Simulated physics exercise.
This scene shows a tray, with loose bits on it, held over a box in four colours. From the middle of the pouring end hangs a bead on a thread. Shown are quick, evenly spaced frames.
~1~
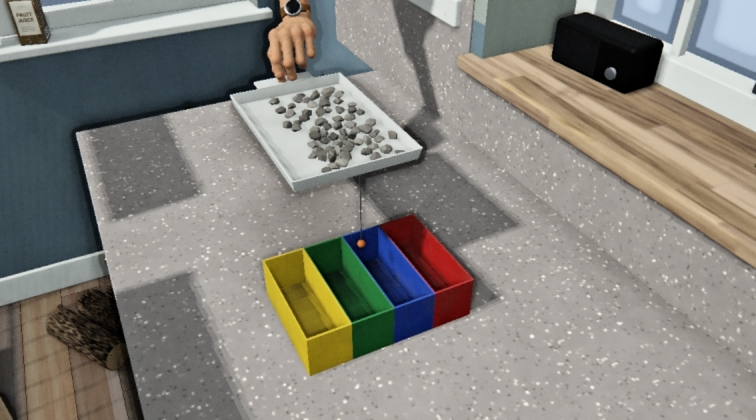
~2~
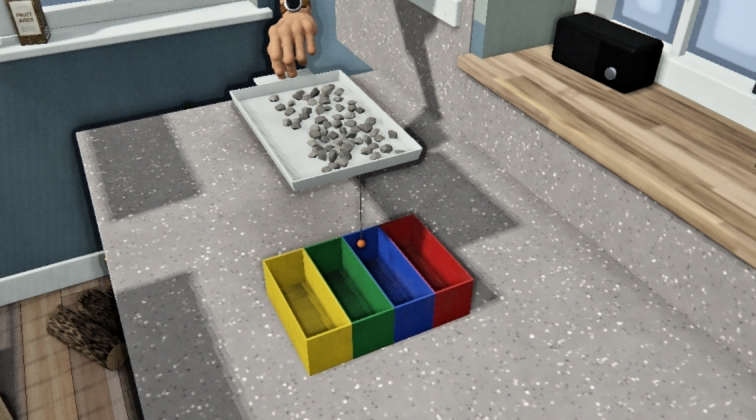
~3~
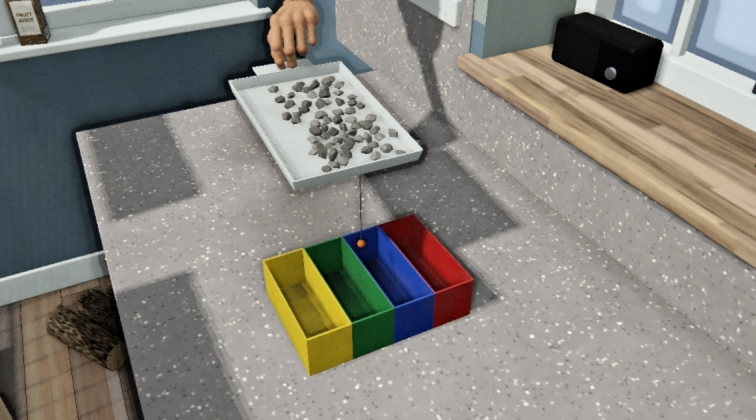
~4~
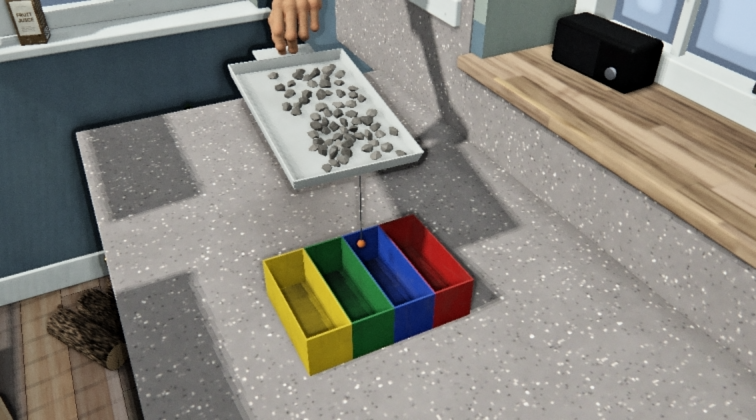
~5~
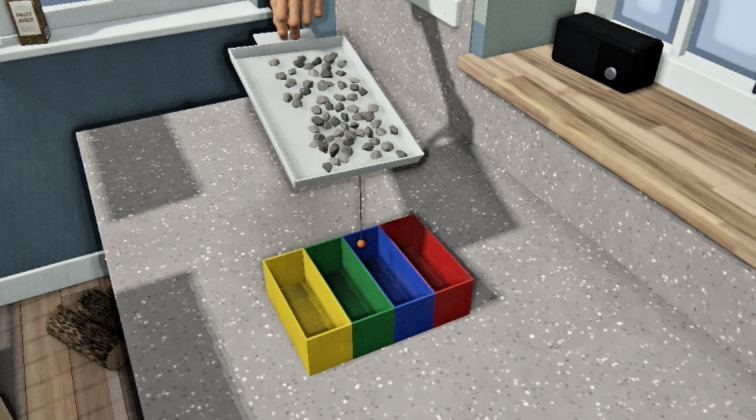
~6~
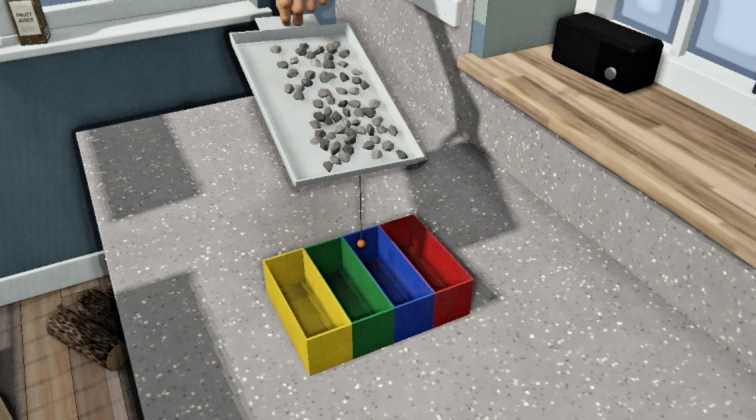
White tray of grey gravel tilting gradually as a hand raises its far end above a yellow, green, blue and red box.
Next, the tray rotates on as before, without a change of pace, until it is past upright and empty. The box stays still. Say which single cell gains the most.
The one that gains the most is the red cell.
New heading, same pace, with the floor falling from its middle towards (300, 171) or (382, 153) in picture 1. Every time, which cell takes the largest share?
Well, with the first heading it's the yellow cell, and with the second it's the cell in red.
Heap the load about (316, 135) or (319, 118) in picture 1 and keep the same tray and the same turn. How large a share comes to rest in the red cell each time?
Roughly 50 % and then 50 %.
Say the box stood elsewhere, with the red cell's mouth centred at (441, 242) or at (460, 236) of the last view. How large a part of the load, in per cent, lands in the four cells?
Some 100 percent, followed by some 100 percent.
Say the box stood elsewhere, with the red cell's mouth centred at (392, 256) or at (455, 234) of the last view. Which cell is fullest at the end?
Taking the two placings in order, you'd get the cell in red and then the blue cell.
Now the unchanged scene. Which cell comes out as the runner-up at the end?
I'd say the cell in blue takes second place.
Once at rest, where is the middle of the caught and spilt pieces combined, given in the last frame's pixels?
Close to (422, 299), more or less.
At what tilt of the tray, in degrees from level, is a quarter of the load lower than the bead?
It is at around 90 degrees by then.
Just after the last frame, tray tipped steeply; almost all on the tray; just a few falling or outside the box.
A moment on, tray tipped past a quarter turn; roughly a quarter on the tray; roughly a quarter in the red cell; roughly a quarter in the blue cell; about a tenth in the green cell; roughly a quarter falling or outside the box.
Further on, tray tipped past a quarter turn; roughly half in the red cell; roughly a third in the blue cell; about a tenth in the green cell; about a tenth falling or outside the box.
When it is over, tray tipped past a quarter turn; roughly half in the red cell; roughly a third in the blue cell; about a tenth in the green cell; not one in the yellow cell; about a tenth outside the box.
